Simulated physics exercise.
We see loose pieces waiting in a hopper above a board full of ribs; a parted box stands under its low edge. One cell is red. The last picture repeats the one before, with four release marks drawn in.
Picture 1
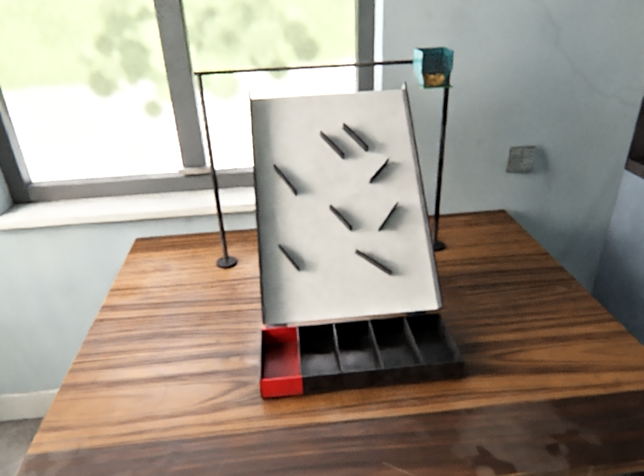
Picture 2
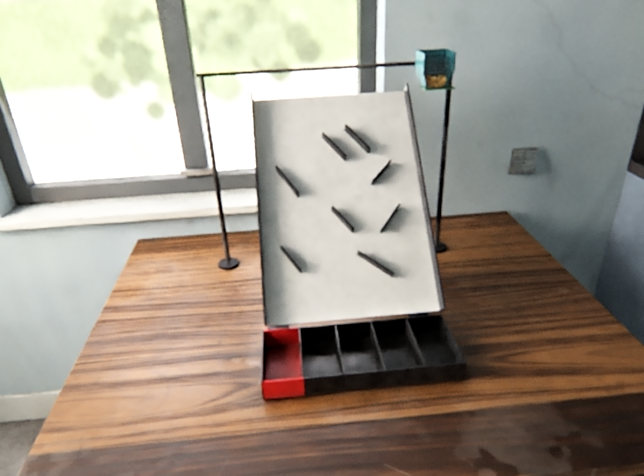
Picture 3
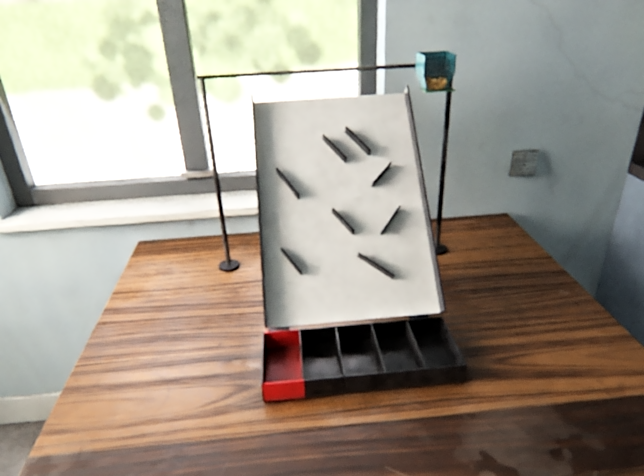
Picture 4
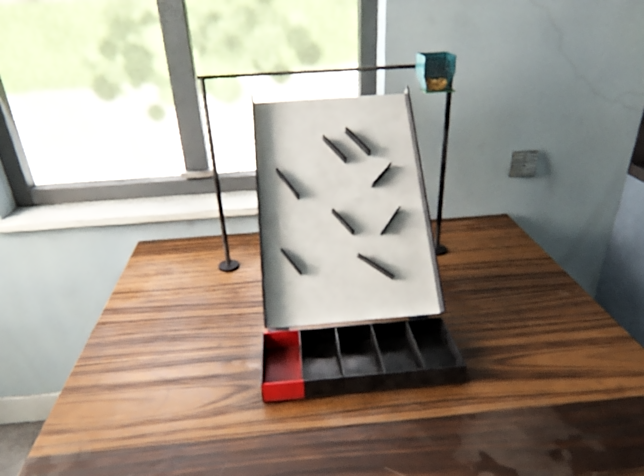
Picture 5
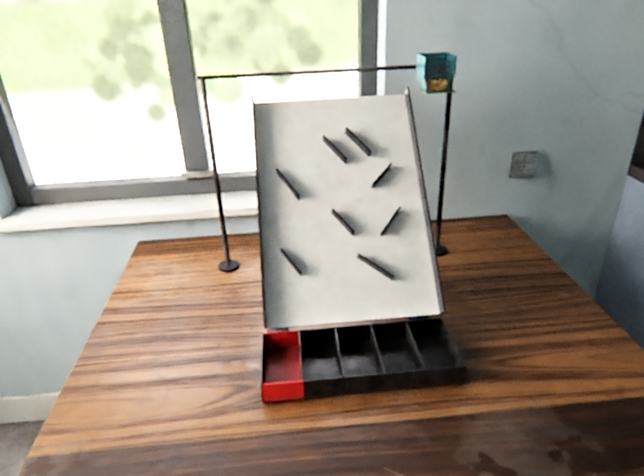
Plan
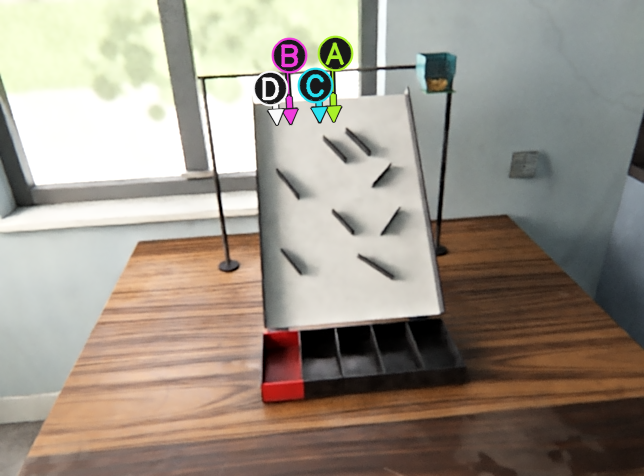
A pale, ribbed board leaned on a wooden table above a black divided box with one red cell at the left, while a small teal container sat at the upper right; nothing noticeably moved.
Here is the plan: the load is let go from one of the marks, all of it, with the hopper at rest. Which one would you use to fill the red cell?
Choose D.
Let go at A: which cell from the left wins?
The fifth.
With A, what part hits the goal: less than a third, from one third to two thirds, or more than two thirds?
Less than a third.
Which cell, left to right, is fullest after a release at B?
The third from the left.
On the marked copy, mark A meets the board at (333, 116); mark B meets the board at (290, 118); mark C meets the board at (319, 116); mark D meets the board at (276, 119).
Choosing A, none in the red cell, all in other cells.
Choosing B, a small part in the red cell, most in other cells, a small part outside the box.
Choosing C, none in the red cell, nearly all in other cells, a small part outside the box.
Choosing D, about a third in the red cell, about half in other cells, a small part outside the box.
